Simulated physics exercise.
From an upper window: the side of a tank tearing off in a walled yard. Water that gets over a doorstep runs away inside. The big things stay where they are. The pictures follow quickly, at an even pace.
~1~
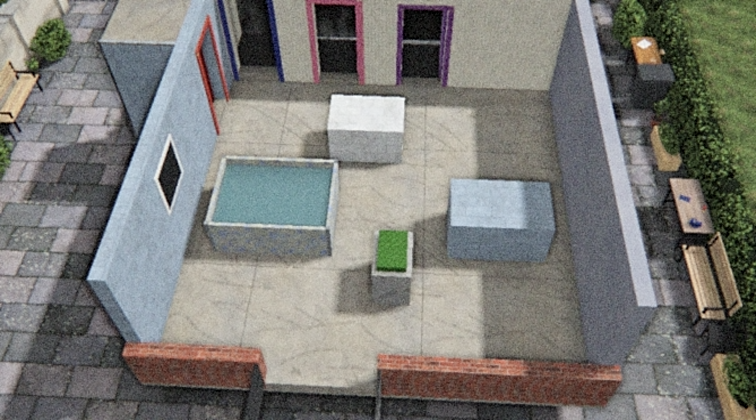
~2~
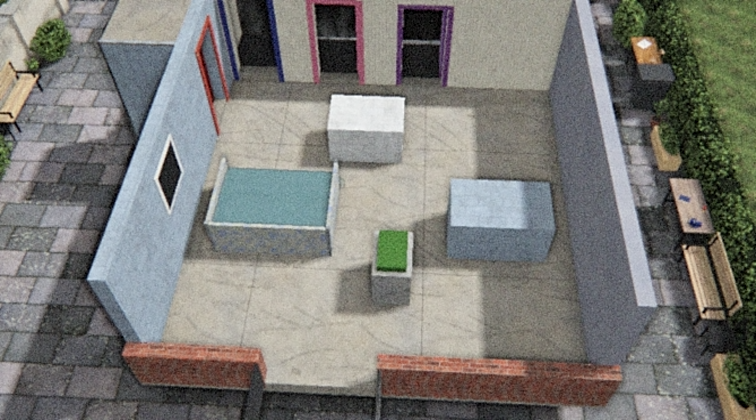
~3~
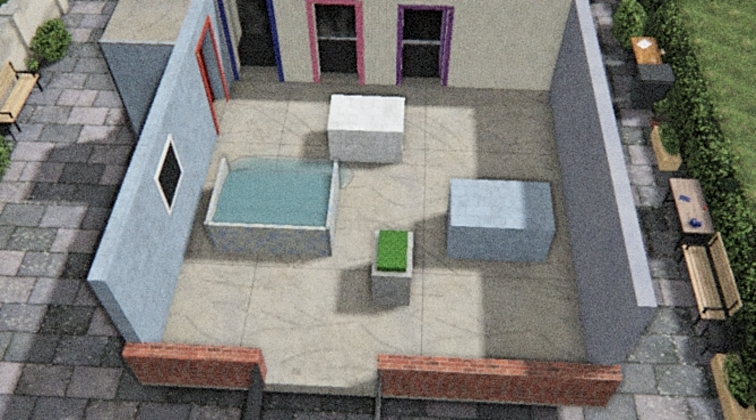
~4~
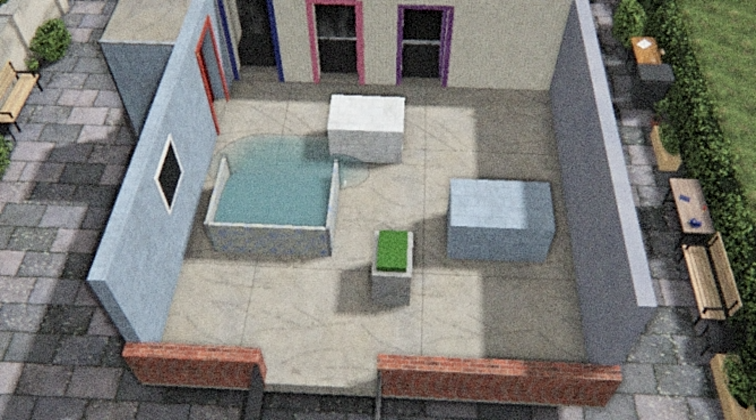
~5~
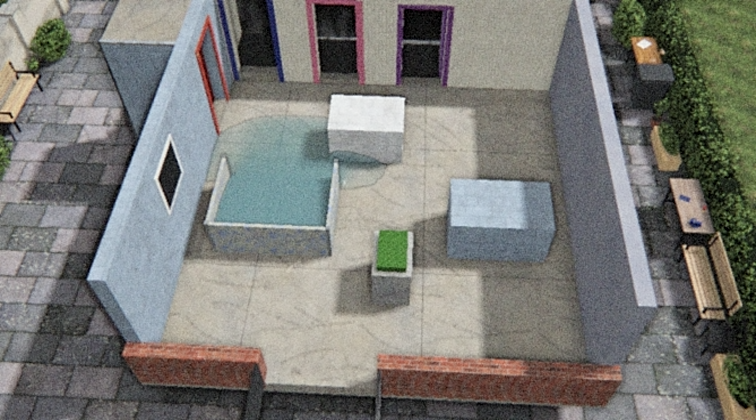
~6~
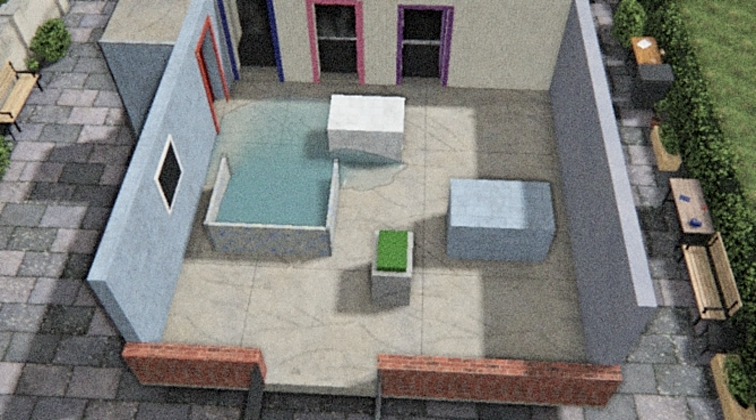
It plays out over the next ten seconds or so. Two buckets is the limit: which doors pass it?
One by one: The purple door stays under that; the pink door takes more than that; the blue door takes more than that; the red door takes more than that.
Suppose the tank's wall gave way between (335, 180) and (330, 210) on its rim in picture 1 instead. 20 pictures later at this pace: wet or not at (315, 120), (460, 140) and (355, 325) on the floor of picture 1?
As listed: No water, under water, under water.
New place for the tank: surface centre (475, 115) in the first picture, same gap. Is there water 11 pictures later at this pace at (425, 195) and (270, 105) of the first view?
One after the other: Not flooded, wet.
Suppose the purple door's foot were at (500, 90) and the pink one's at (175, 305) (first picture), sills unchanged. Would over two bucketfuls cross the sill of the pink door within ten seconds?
In short: The pink one keeps below it.
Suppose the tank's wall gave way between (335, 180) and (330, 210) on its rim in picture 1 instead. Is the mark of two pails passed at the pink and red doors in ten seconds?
One by one: Pink keeps below it; red is under.
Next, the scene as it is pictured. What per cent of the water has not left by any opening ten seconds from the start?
About 78 per cent.
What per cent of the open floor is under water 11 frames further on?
Close to 35 %.
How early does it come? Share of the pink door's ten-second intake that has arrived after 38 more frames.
Some 100 per cent.
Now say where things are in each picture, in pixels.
In the first picture, still water in the water tank at (274, 194).
In the second picture, water pours out on the water tank's far side and has run to (342, 186).
In the third picture, water pours out on the water tank's far side and has run to (349, 175).
In the fourth picture, the front is at (365, 164), out from the gap on the water tank's far side.
In the fifth picture, the front is at (250, 121), out from the gap on the water tank's far side.
In the sixth picture, water pours out on the water tank's far side and has run to a hidden place.
A moment on, water covers 25 % of the floor; the purple door not reached, the pink door over two buckets in, the blue door under two buckets in, the red door wet at the sill, nothing in.
Next, water covers 35 % of the floor; the purple door wet at the sill, nothing in, the pink door far over two buckets in, the blue door far over two buckets in, the red door under two buckets in.
Then, water covers 45 % of the floor; the purple door wet at the sill, nothing in, the pink door far over two buckets in, the blue door far over two buckets in, the red door over two buckets in.
Later, water covers 65 % of the floor; the purple door under two buckets in, the pink door far over two buckets in, the blue door far over two buckets in, the red door over two buckets in.
In the end, water covers 80 % of the floor; the purple door under two buckets in, the pink door far over two buckets in, the blue door far over two buckets in, the red door over two buckets in.
